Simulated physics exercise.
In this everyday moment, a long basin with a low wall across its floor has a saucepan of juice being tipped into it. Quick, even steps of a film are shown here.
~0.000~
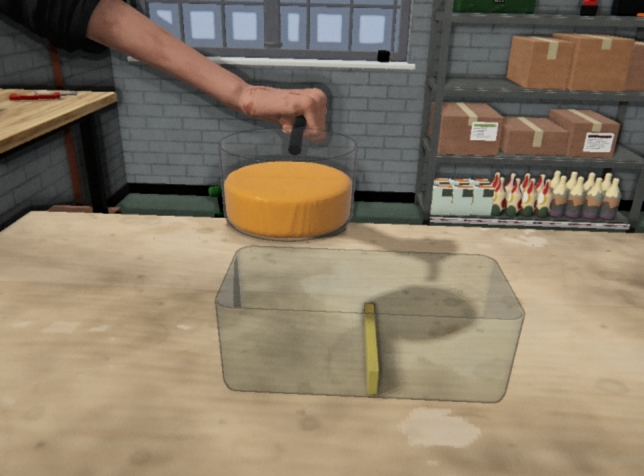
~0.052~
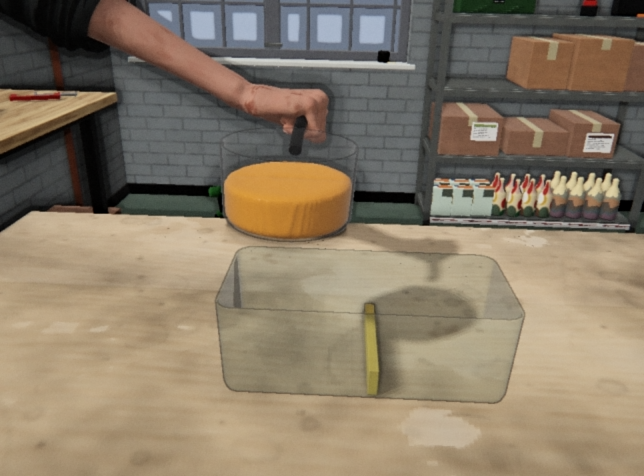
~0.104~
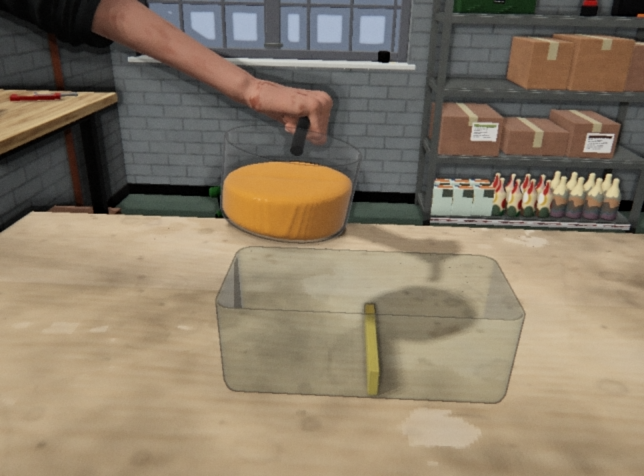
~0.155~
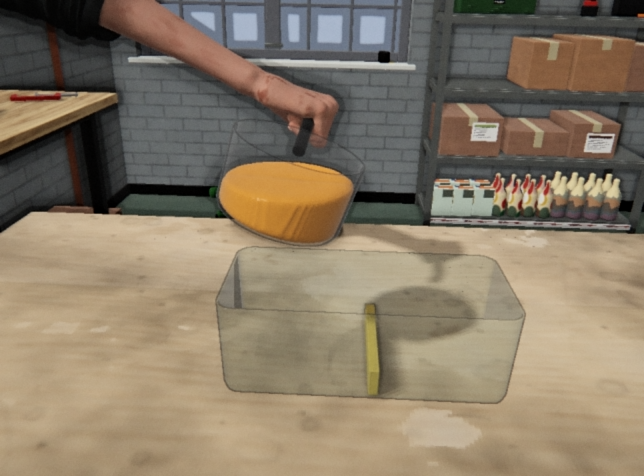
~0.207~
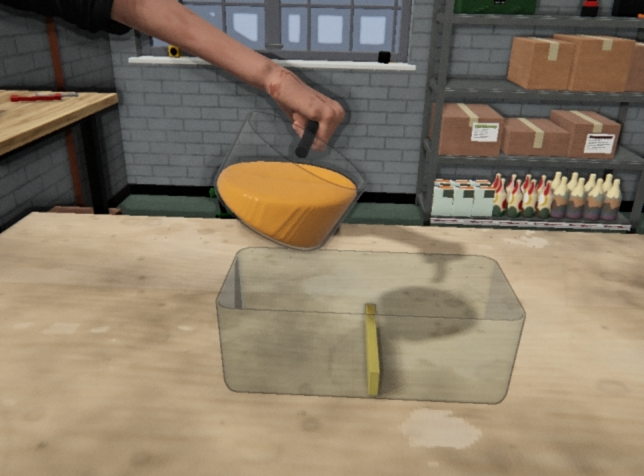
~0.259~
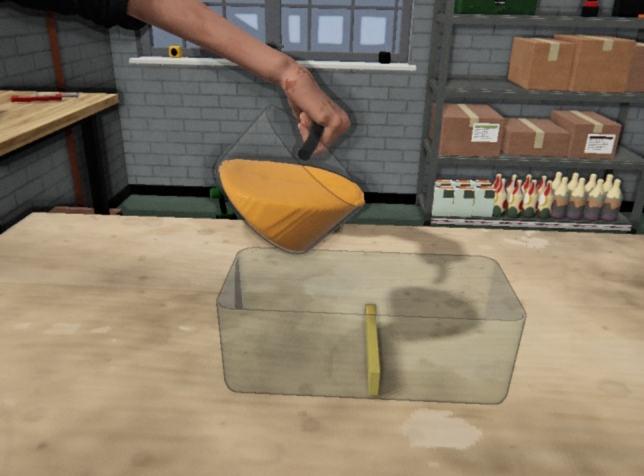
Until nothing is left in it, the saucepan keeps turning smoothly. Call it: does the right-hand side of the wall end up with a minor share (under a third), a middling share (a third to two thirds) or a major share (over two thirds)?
The right side gets a middling share.
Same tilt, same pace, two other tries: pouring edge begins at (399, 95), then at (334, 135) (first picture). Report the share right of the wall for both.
Around 80 percent first, around 25 percent second.
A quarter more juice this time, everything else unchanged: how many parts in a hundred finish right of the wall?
Near 55 in a hundred.
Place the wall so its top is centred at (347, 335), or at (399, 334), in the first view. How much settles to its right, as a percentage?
It would come to roughly 85 per cent the first time and roughly 15 per cent the second.
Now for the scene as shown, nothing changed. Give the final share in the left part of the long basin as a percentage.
Close to 50 in a hundred.
A moment on, the saucepan is tipped right over and 30 per cent is still to pour, 8 is left of the wall and 28 right of it.
Next, the saucepan is tipped right over and 8 per cent is still to pour, 33 is left of the wall and 52 right of it.
Then the saucepan is tipped right over and 1 per cent is still to pour, 47 is left of the wall and 50 right of it.
Later the saucepan is tipped right over and 0 per cent is still to pour, 49 is left of the wall and 50 right of it.
In the end 49 per cent lies left of the wall, 50 right of it and 1 outside.
